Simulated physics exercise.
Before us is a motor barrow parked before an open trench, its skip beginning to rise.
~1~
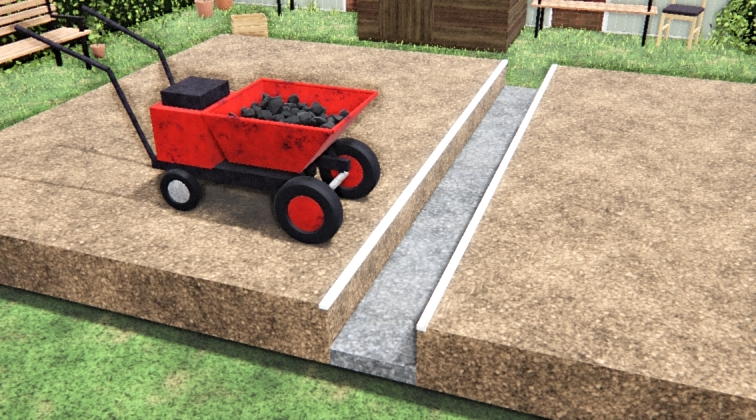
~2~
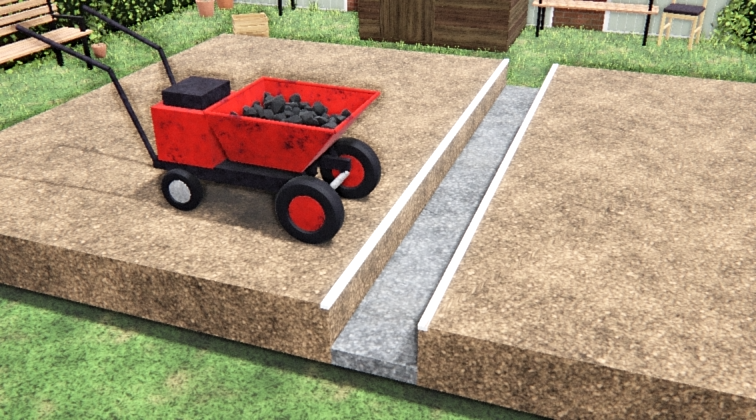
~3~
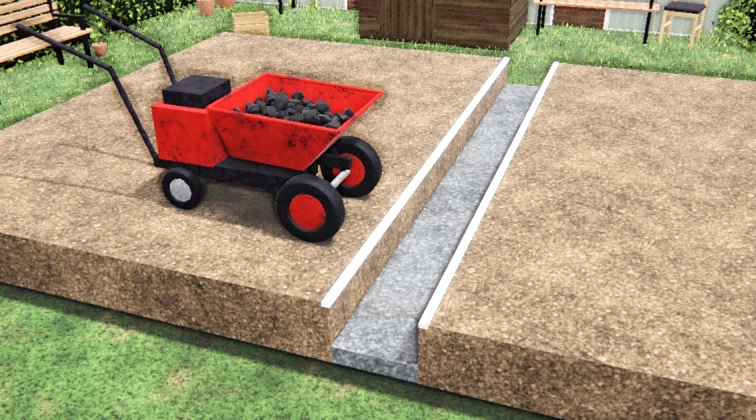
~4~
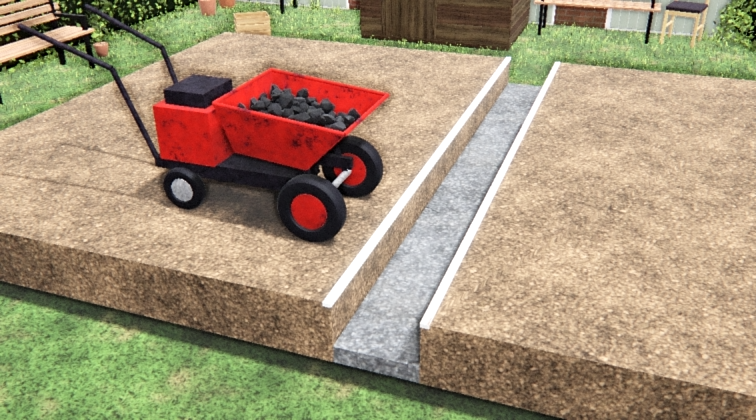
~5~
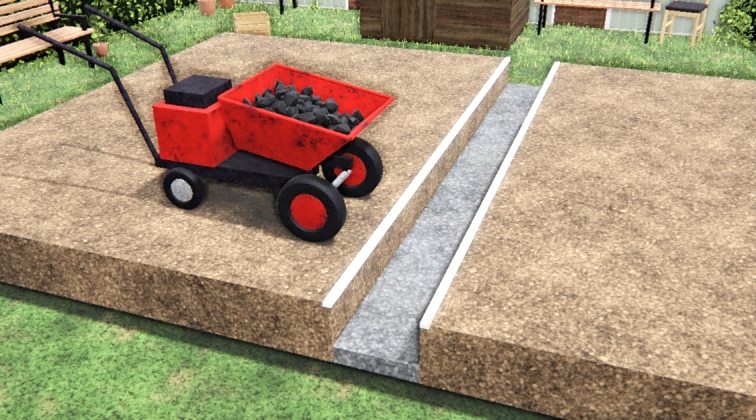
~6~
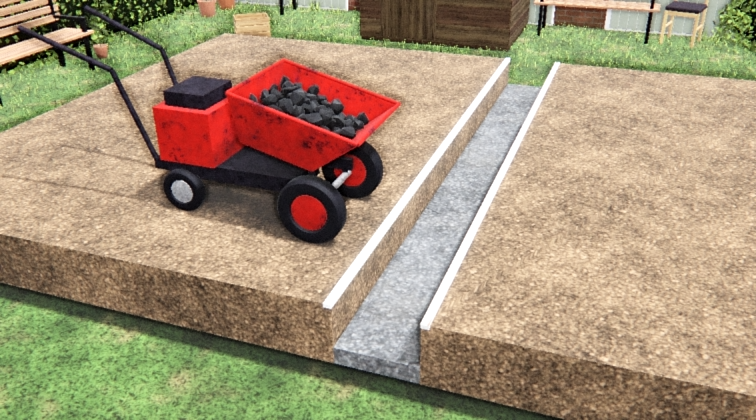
The red skip of a motor barrow, loaded with dark lumps of coal, sits nearly level on brown ground beside a straight, pale-edged trench. It then tilts gradually toward the trench on the right, its back rising away from the black chassis, while the wheels and handles stay still.
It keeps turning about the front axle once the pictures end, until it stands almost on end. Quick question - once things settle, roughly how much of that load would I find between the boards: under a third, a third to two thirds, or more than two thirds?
You would find more than two thirds there.
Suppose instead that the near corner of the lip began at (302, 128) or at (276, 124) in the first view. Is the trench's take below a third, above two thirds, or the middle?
First: Over two thirds; second: More than two thirds.
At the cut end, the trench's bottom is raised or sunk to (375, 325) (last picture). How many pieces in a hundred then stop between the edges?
The share comes out near 60 percent.
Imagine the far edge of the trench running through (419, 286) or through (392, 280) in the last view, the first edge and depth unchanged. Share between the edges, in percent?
First try: About 60 %; second try: About 0 %.
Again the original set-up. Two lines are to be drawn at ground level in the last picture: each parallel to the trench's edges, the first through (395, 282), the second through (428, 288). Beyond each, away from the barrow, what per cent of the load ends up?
Around 70 per cent for the first, around 20 per cent for the second.
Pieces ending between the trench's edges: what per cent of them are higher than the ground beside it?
About 0 in a hundred.
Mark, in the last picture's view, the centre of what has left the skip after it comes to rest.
Close to (438, 265) in the last picture.
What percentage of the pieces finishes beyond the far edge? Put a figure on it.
Roughly 5 percent.
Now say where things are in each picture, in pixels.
In the first frame, lip of the skip near (332, 132), level; top of the load near (282, 114), lumps of coal; first edge of the trench near (347, 273); far edge near (439, 292), the trench nearly as wide as the skip, and about half as deep as wide.
In the second frame, lip of the skip near (334, 132), level; top of the load near (284, 113).
In the third frame, lip of the skip near (338, 132), tipped barely; top of the load near (279, 118).
In the fourth frame, lip of the skip near (344, 135), tipped a little; top of the load near (275, 109).
In the fifth frame, lip of the skip near (350, 139), tipped a little; top of the load near (279, 106).
In the sixth frame, lip of the skip near (357, 145), tipped clearly; top of the load near (285, 104); first edge of the trench near (350, 272); far edge near (442, 290).
Shortly afterwards, skip tipped steeply; the whole lot in the skip.
Next, skip tipped right over; near two thirds in the skip; near a third in or heaped over the trench; only a few beyond it; only a few falling.
Some moments later, skip tipped right over; all but a few in or heaped over the trench; a little beyond it.
In the end, skip tipped right over; all but a few in or heaped over the trench; a little beyond it.
